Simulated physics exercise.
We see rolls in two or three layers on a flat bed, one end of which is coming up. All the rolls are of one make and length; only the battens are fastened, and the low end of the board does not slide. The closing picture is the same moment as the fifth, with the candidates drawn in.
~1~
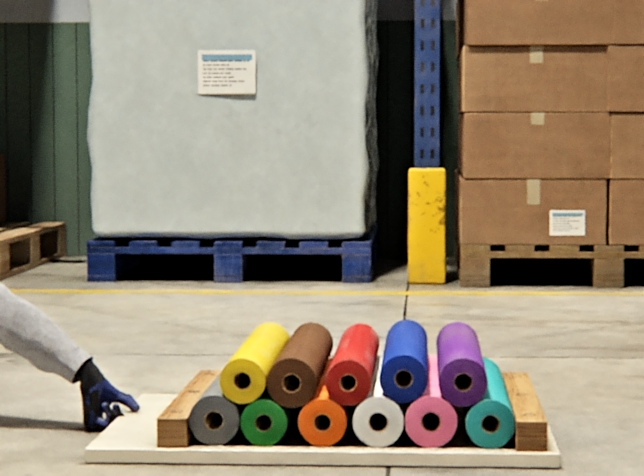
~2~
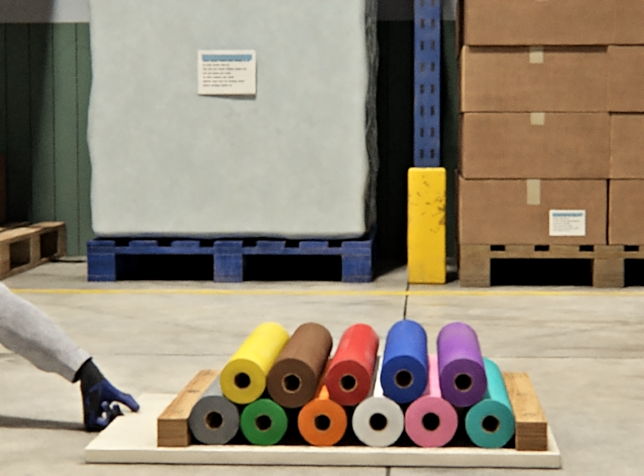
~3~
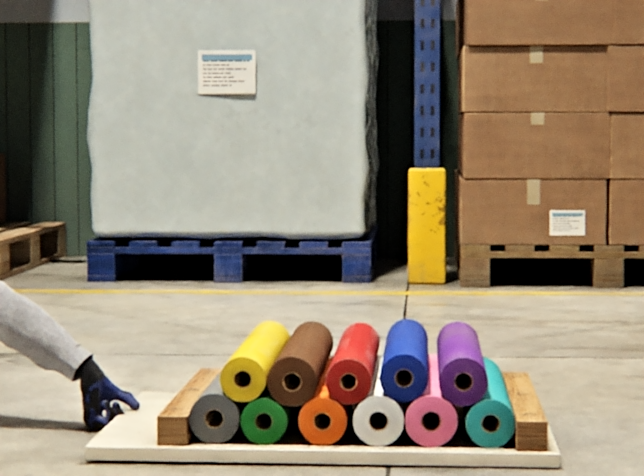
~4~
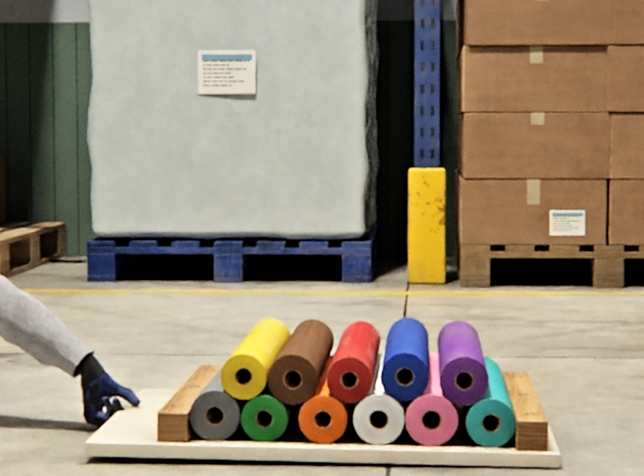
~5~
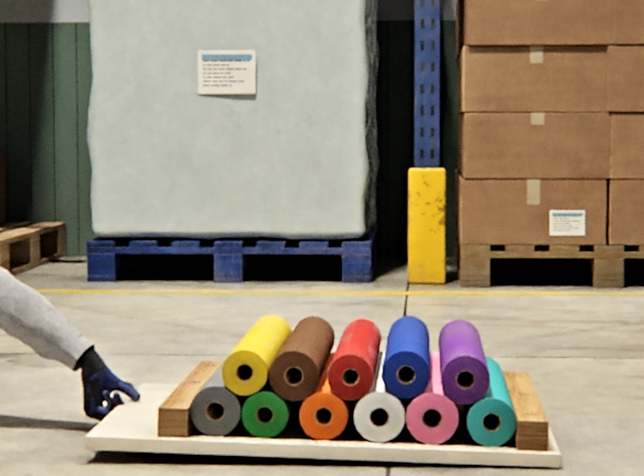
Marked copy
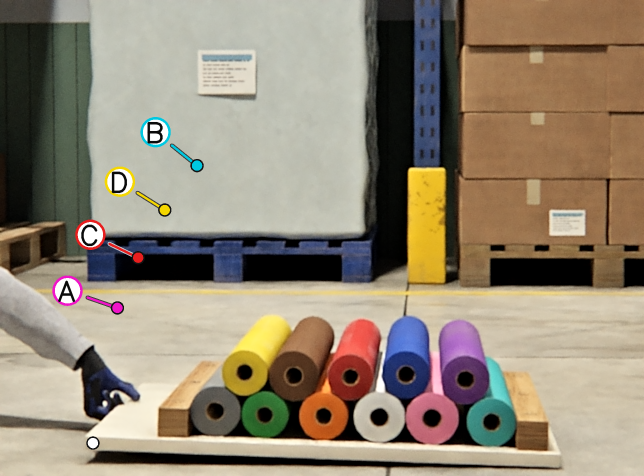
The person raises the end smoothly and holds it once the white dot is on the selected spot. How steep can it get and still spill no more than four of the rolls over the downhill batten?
At most to C.
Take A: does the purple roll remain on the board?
Yes, with A.
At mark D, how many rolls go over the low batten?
With D, five.
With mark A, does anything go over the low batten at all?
At A: No.
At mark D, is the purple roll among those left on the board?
No, with D.
On the marked copy, A at (117, 308); B at (197, 166); C at (138, 257); D at (165, 210); the white dot at (93, 443).
Following C. Soon after the start, board at 16°.
Later, board at 25°.
In the end, board at 25°, none over the low batten.
As for the rest, A none over the low batten; B five over the low batten; D five over the low batten.
